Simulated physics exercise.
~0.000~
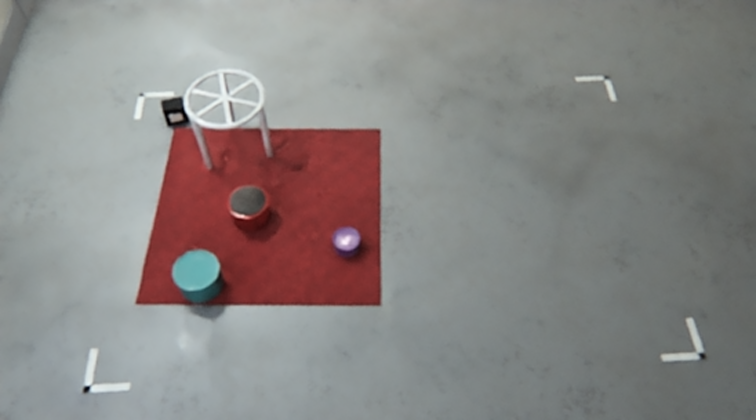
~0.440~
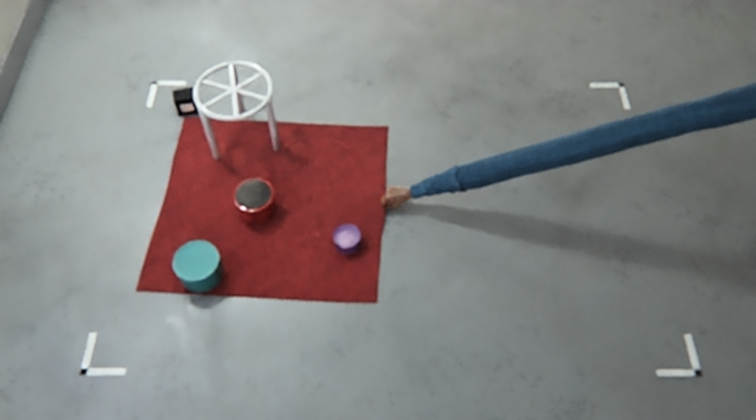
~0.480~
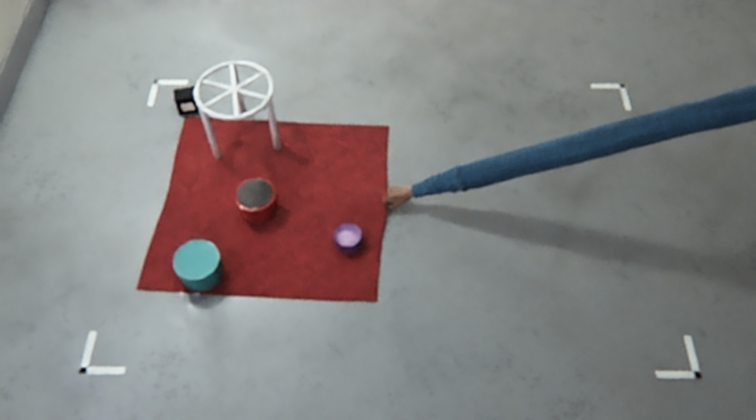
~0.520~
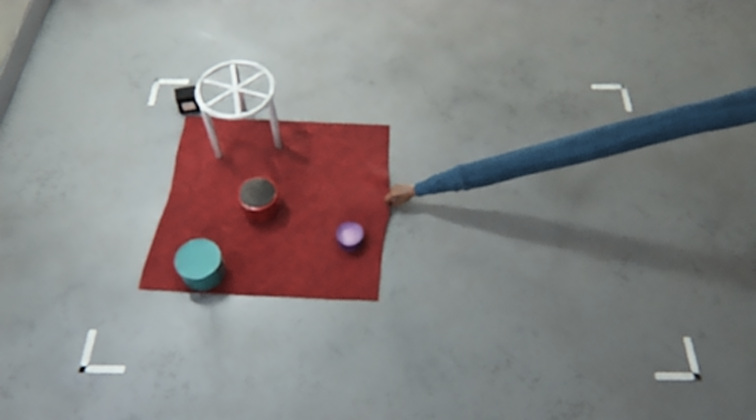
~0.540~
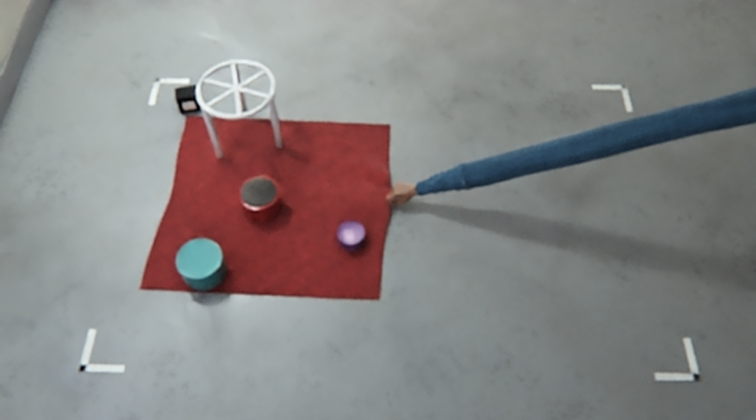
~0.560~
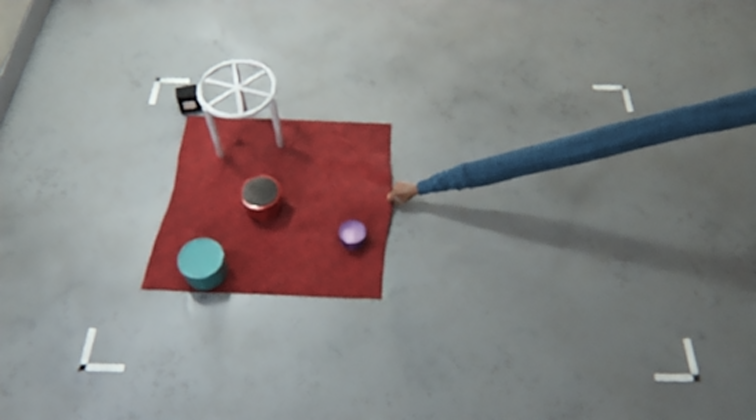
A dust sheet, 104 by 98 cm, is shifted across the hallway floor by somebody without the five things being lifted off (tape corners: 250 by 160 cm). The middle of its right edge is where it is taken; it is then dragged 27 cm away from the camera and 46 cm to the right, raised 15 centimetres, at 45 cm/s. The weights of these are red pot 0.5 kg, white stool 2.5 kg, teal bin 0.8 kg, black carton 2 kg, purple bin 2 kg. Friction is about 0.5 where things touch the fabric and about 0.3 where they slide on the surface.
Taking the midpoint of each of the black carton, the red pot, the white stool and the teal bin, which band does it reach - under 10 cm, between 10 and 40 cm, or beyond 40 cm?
Midpoints: The black carton stays under 10 cm; the red pot goes beyond 40 cm; the white stool lands between 10 and 40 cm; the teal bin goes beyond 40 cm.
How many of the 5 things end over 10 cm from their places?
The answer is 4 of them.
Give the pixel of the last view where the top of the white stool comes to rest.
In the last view, the top sits at about (304, 77).
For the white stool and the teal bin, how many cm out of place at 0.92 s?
White stool: 8 cm; teal bin: 25 cm.
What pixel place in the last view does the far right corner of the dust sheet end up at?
It ends up approximately at (466, 99).
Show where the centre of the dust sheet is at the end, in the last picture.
Its centre lands at about (381, 169).
By 0.9 s, middle of the dust sheet at (312, 195); teal bin 24 cm off its start, red pot 19 cm off its start, white stool 8 cm off its start.
By 1.3 s, middle of the dust sheet at (343, 187); teal bin 41 cm off its start, red pot 34 cm off its start, white stool 16 cm off its start.
By 1.6 s, middle of the dust sheet at (372, 176); teal bin 57 cm off its start at (329, 240), red pot 50 cm off its start at (360, 170), white stool 23 cm off its start at (285, 80).
By 1.9 s, middle of the dust sheet at (380, 169); teal bin 65 cm off its start, red pot 56 cm off its start, white stool 22 cm off its start.
By 2.5 s, middle of the dust sheet at (381, 169); teal bin 65 cm off its start at (349, 235), red pot 56 cm off its start at (370, 163), white stool 32 cm off its start at (304, 77), black carton 0 cm off its start at (186, 91).
